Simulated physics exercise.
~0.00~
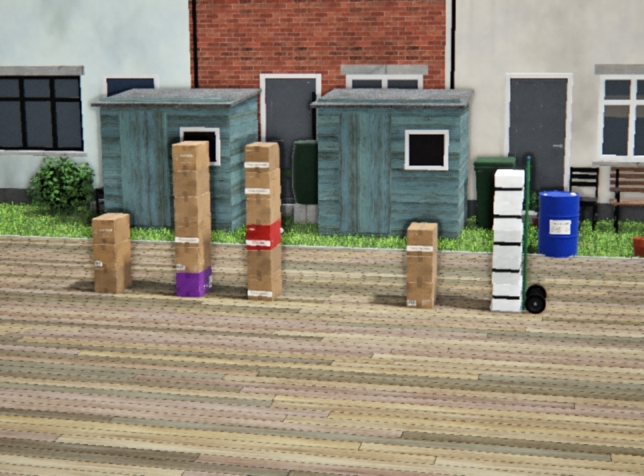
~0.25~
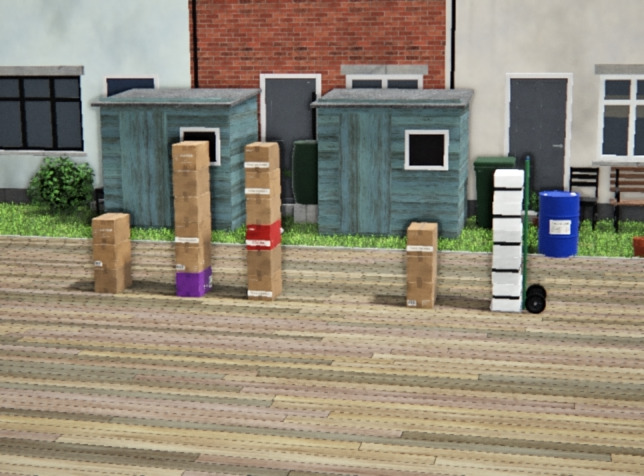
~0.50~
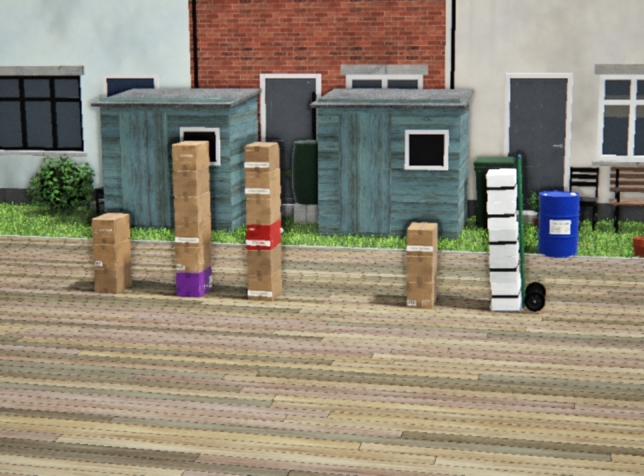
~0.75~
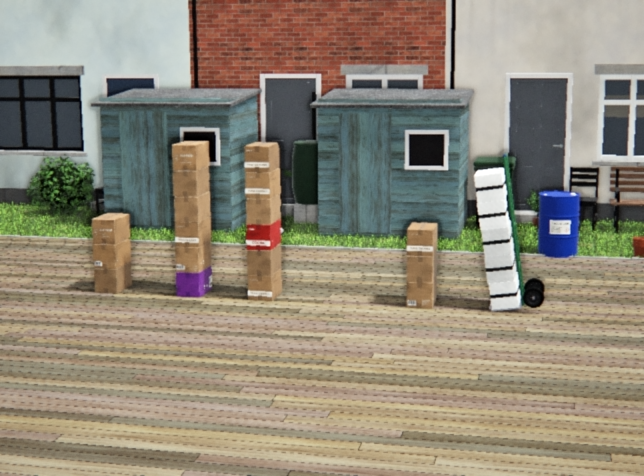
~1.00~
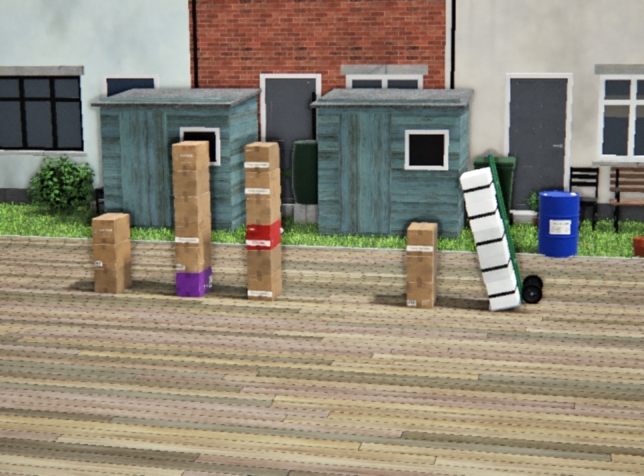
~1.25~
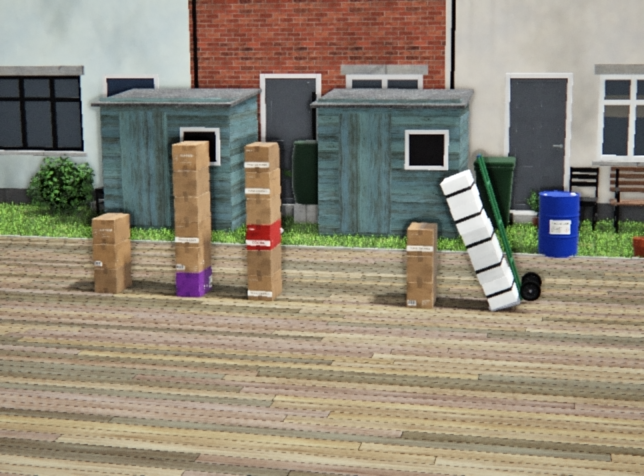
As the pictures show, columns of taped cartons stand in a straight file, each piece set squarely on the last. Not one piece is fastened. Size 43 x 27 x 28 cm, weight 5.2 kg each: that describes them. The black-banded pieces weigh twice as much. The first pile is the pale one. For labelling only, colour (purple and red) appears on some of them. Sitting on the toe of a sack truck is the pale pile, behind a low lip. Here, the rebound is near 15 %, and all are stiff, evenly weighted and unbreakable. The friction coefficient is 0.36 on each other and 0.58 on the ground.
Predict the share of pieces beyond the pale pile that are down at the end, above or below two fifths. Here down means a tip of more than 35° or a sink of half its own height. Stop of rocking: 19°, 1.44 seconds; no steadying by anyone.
The share ends below two fifths.
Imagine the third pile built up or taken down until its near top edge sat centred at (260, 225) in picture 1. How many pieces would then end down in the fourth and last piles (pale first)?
You'd get fourth 0 and last 0.
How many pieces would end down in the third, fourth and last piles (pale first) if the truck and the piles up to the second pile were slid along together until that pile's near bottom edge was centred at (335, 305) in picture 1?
That would give third 5, fourth 5 and last 2.
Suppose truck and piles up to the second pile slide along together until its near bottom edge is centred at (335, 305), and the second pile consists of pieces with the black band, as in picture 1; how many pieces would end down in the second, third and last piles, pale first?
You'd get second 3, third 5 and last 3.
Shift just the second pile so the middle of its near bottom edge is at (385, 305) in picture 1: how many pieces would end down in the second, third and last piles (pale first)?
In that case second 2, third 0, last 0.
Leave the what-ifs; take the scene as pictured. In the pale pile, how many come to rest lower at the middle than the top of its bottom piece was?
4 of them.
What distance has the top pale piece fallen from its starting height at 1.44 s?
I'd put it at close to 10 cm below where it started.
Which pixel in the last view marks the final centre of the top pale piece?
The top pale piece ends up roughly at (301, 285).
By 1.44 s, 1 of the pale pile down; none of the 18 other cartons down.
By 1.68 s, 5 of the pale pile down; none of the 18 other cartons down, 3 disturbed.
By 1.92 s, 5 of the pale pile down; 3 of the 18 other cartons down.
When it is over (3.1 s), 5 of the pale pile down; 3 of the 18 other cartons down; red carton unmoved; purple carton unmoved. That is 17 per cent. In pixels of the last frame, middles, red carton near (262, 234), purple carton near (194, 281).
